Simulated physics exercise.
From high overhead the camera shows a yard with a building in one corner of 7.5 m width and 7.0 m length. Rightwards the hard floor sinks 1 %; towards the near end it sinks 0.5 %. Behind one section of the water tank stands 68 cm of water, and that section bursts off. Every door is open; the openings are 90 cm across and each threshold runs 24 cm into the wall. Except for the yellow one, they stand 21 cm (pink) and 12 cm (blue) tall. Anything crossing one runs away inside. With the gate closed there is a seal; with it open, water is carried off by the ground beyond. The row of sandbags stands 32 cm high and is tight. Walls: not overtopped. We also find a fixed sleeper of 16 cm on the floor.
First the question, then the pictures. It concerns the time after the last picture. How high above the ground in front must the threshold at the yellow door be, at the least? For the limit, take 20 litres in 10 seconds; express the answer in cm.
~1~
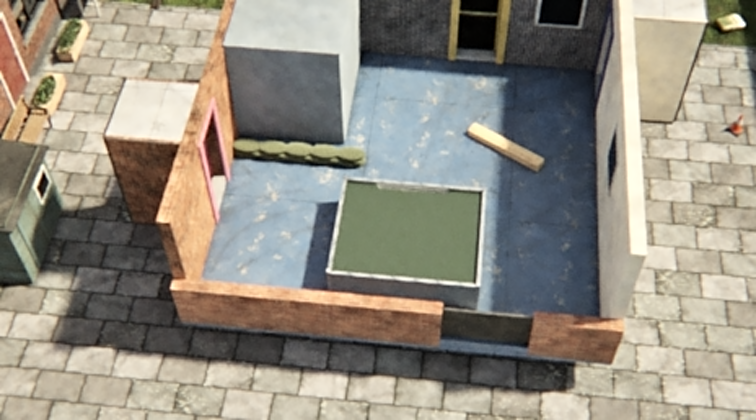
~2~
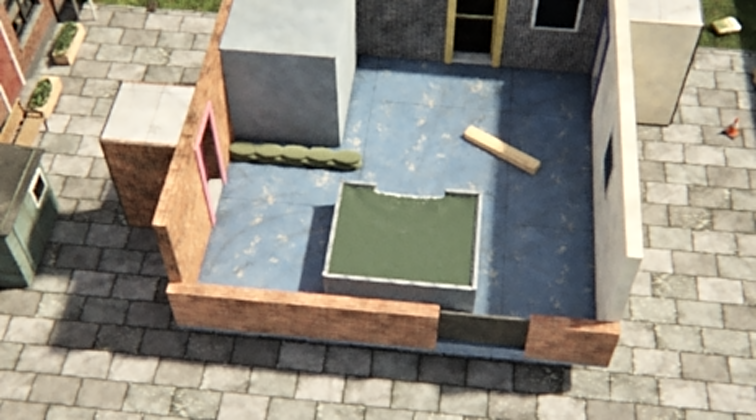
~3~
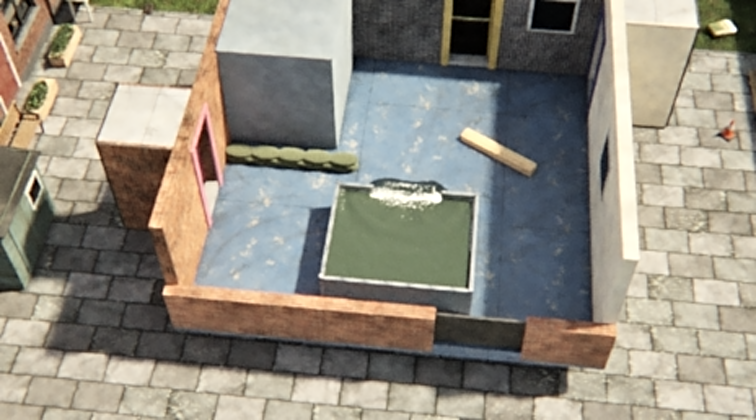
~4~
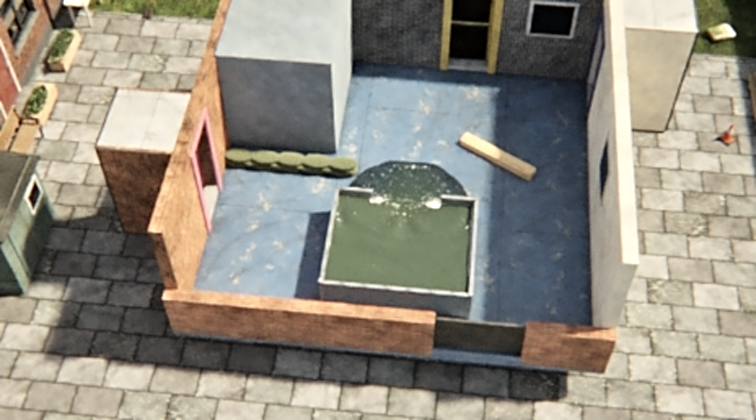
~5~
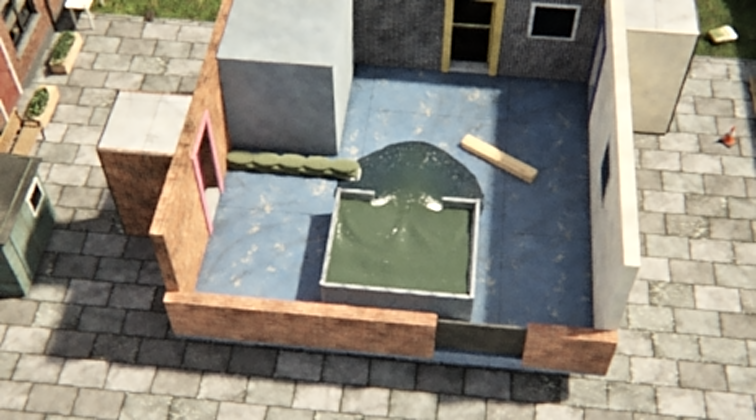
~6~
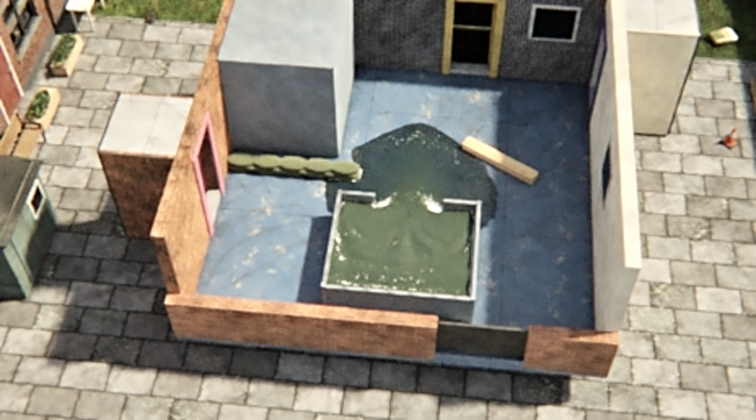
About 24 cm.
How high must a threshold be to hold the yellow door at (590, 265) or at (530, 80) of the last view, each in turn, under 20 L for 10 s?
Roughly 6.0 cm for the first and 12.0 cm for the second.
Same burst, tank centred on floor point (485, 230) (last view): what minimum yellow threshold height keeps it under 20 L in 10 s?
Some 18 cm.
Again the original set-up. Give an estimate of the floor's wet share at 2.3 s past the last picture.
Close to 50 per cent is wet.
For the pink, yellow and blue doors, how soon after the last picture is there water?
Pink 2.4 s, yellow 0.6 s, blue 2.2 s.
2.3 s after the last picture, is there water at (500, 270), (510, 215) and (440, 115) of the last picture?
One after another they are bone dry, soaked, then soaked.
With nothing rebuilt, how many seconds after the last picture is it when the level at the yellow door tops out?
Near 1.8 s.
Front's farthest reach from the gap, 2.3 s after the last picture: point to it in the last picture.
Front tip: Approx. (584, 88) px.
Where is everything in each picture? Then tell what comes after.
The water tank at (409, 232) is whole and still, 68 cm deep; the yellow door at (479, 27) is dry, in the first picture.
Water pours out on the far side and has run 0.3 m, to a hidden place; about 10 cm deep outside, 68 cm at the back, in the second picture.
The front is at (381, 182), 0.8 m from the gap on the far side; 1.1 m2 of floor is wet, 68 cm left at the back, in the third picture.
The front is at (421, 165), 1.4 m from the gap on the far side; 2.5 m2 of floor is wet, 68 cm left at the back, in the fourth picture.
Water pours out on the far side and has run 2.0 m, to (408, 144); about 6 cm deep outside, 68 cm at the back, in the fifth picture.
Water pours out on the far side and has run 2.6 m, to (417, 126); about 6 cm deep outside, 63 cm at the back; 1.9 m in a straight line remain to the yellow door at (473, 41), in the sixth picture.
Then, 0.7 s after the last picture water covers 30 % of the floor, deepest (38 cm) near (407, 213); 9 cm at the yellow door, 0 litres in over its 11 cm threshold.
Then, 2.3 s after the last picture water covers 50 % of the floor, deepest (37 cm) near (371, 94); 27 cm at the yellow door, 121 litres in over its 11 cm threshold.
Then, 9.3 s after the last picture water covers 85 % of the floor, deepest (20 cm) near (590, 356); 9 cm at the yellow door, 208 litres in over its 11 cm threshold.
At the yellow door as built, the water peaked near 28 cm, 1.7 s after the last picture.
With a threshold of 19.5 cm, 58 litres would have come in within the 10 s; with 26.5 cm, 8 litres. So under 20 litres takes about 24 cm.
